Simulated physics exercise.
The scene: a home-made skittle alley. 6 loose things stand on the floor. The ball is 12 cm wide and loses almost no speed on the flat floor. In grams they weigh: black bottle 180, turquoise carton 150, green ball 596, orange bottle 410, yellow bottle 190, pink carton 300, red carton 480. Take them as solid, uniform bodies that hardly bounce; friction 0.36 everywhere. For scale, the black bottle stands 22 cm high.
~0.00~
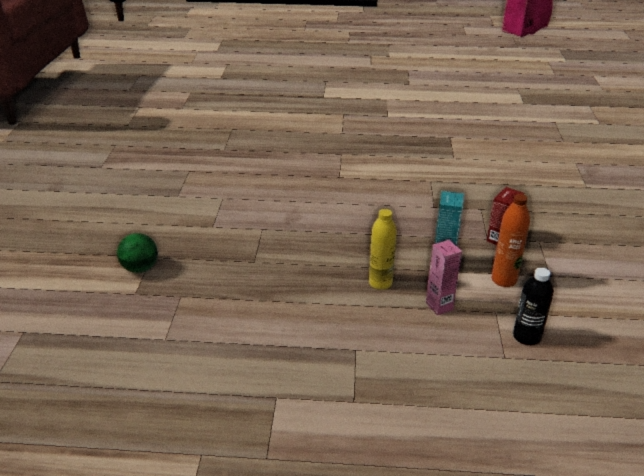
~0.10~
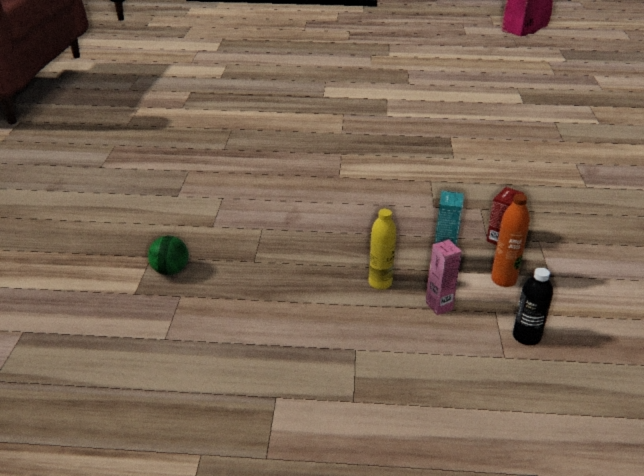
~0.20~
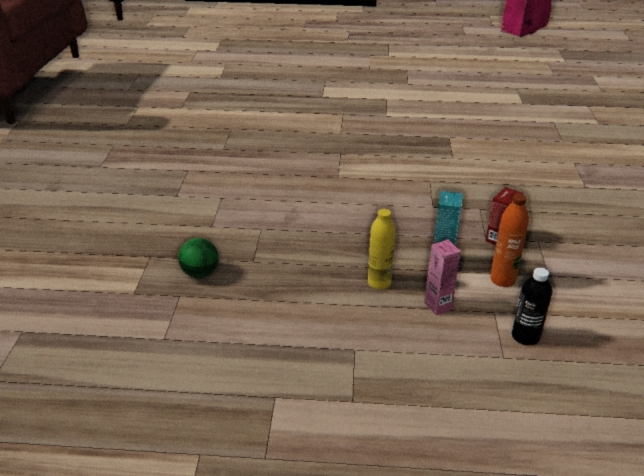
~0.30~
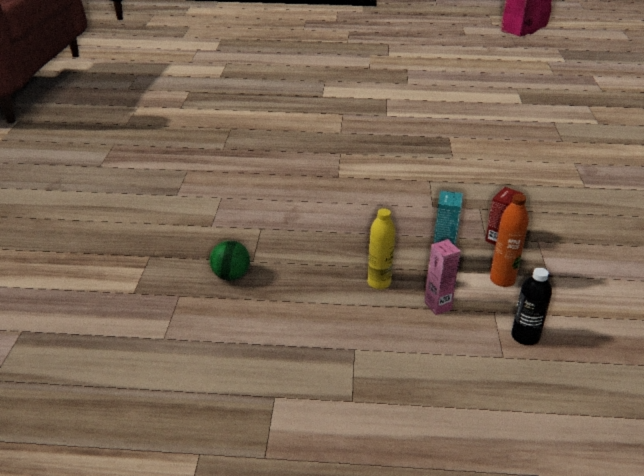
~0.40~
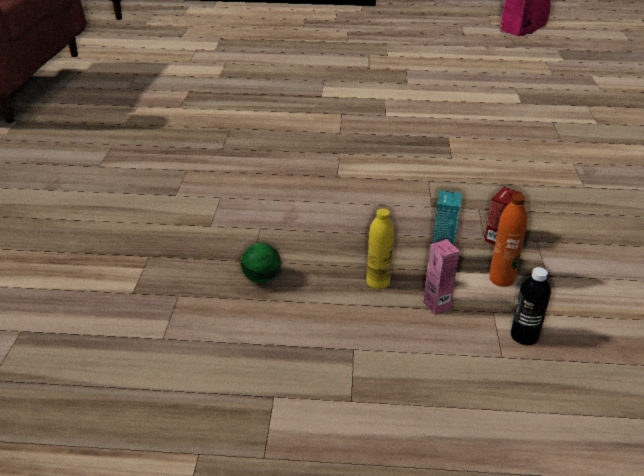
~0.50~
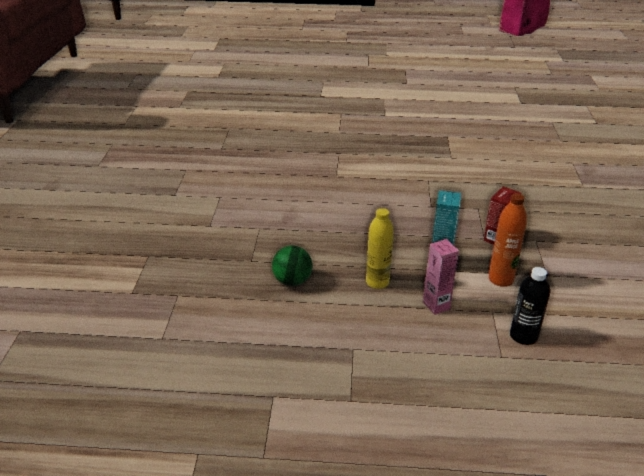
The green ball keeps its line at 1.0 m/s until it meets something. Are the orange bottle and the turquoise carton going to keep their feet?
The orange bottle stays upright and the turquoise carton stays upright.
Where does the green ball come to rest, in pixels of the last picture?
Around (412, 307).
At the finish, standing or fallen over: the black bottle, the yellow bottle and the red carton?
The black bottle is still upright; the yellow bottle tips over; the red carton keeps standing.
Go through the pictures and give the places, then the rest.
In the first picture, ball has run 0 cm; green ball (137, 253); orange bottle (512, 240); turquoise carton (447, 232).
In the second picture, ball has run 10 cm; green ball (168, 256); pink carton (443, 278).
In the third picture, ball has run 19 cm; green ball (199, 258); black bottle (533, 305).
In the fourth picture, ball has run 29 cm; green ball (230, 261); pink carton (442, 278).
In the fifth picture, ball has run 39 cm; green ball (261, 263); black bottle (532, 305).
In the sixth picture, ball has run 48 cm; green ball (292, 266); orange bottle (509, 240); turquoise carton (444, 232).
After 0.70 s, ball has run 67 cm; green ball near (354, 272); yellow bottle 5° off upright.
After 1.00 s, ball has run 84 cm; green ball near (414, 283); turquoise carton 6° off upright near (448, 229); yellow bottle 28° off upright; pink carton moved 3 cm.
After 1.30 s, ball has run 88 cm; green ball near (428, 285); yellow bottle on its side; pink carton moved 7 cm.
In the end (4.0 s), toppled on the floor, yellow bottle; the other 5 under 8 cm from the start. At the end, from the last picture's camera, orange bottle near (510, 240), turquoise carton near (445, 232).
